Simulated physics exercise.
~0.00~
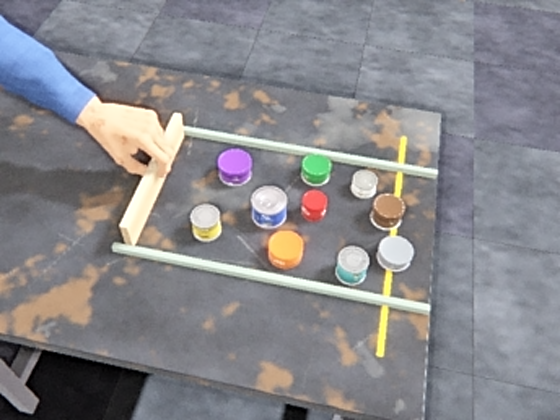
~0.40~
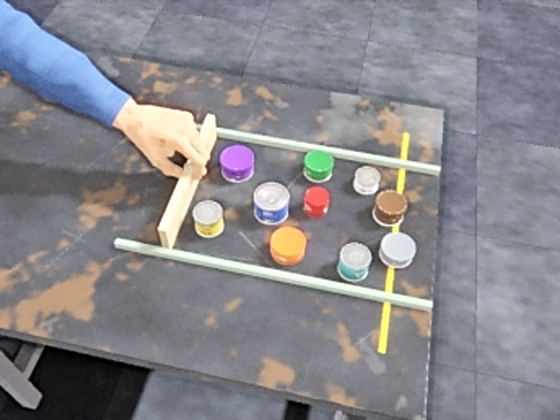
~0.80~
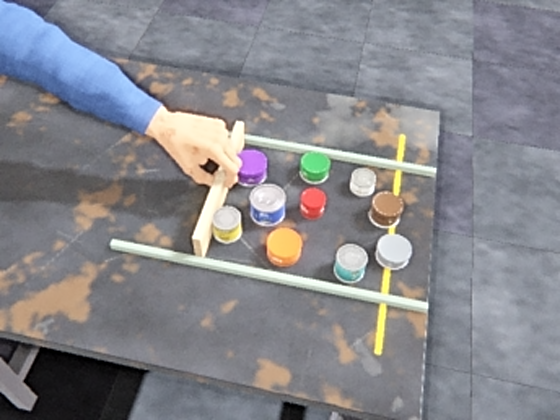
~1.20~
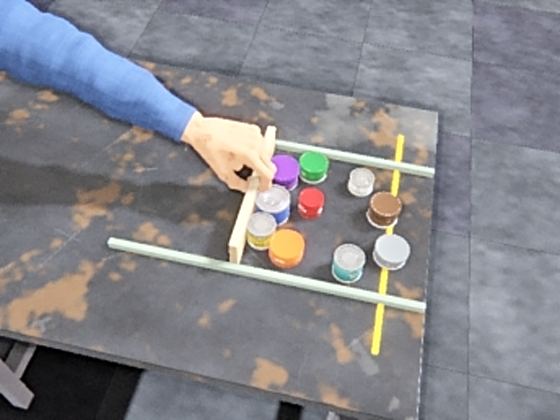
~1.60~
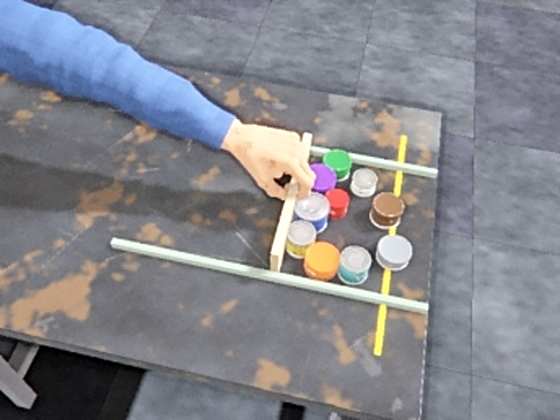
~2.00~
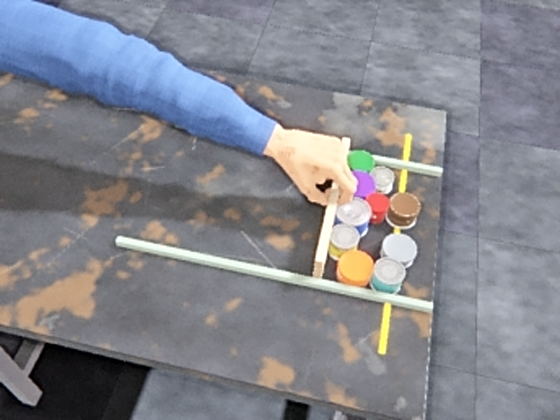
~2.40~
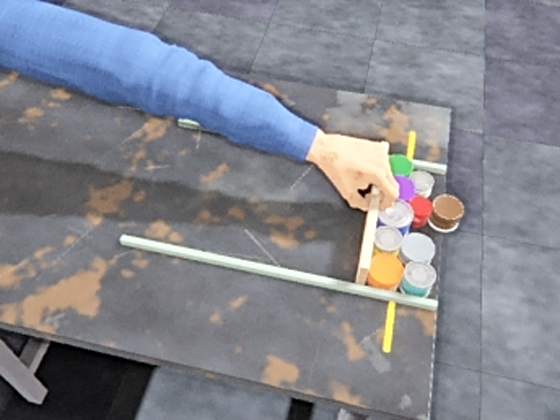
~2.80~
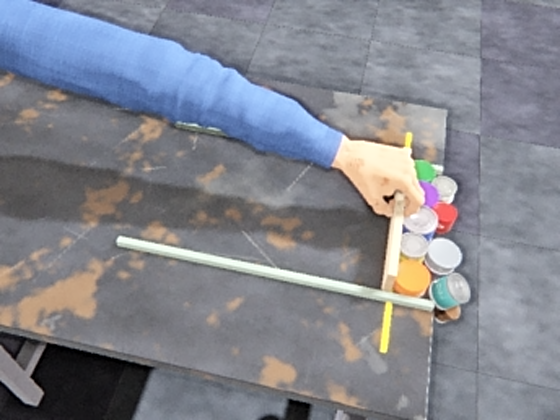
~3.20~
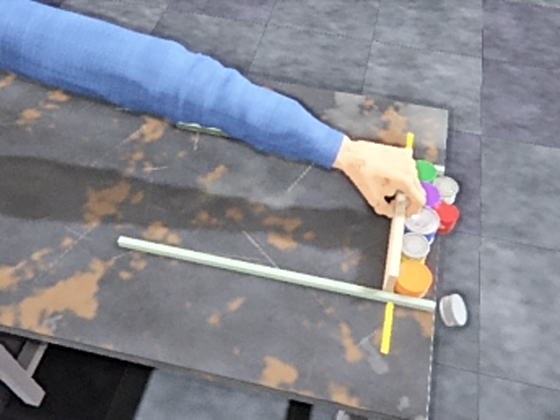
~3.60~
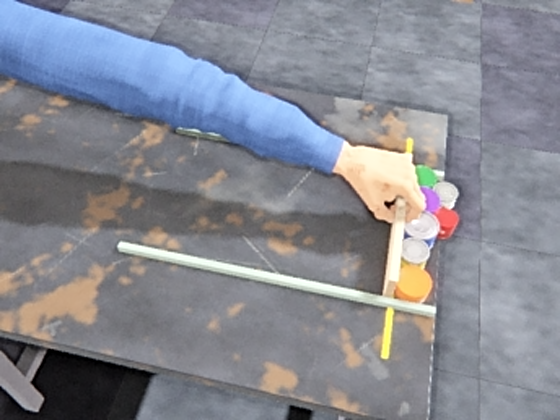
At the start, a hand in a blue sleeve holds an upright wooden board at the left of a group of colourful small pots, between two pale rods on a worn table. The hand slides the board right, and it gathers the yellow, purple and blue pots, then the rest, into a tight cluster. As the board nears the yellow tape, the pots crowd the table's right edge, and the brown one drops off. The board stops at the tape while the grey and turquoise tins go over too. At the end, the remaining pots sit bunched against the board at the edge.
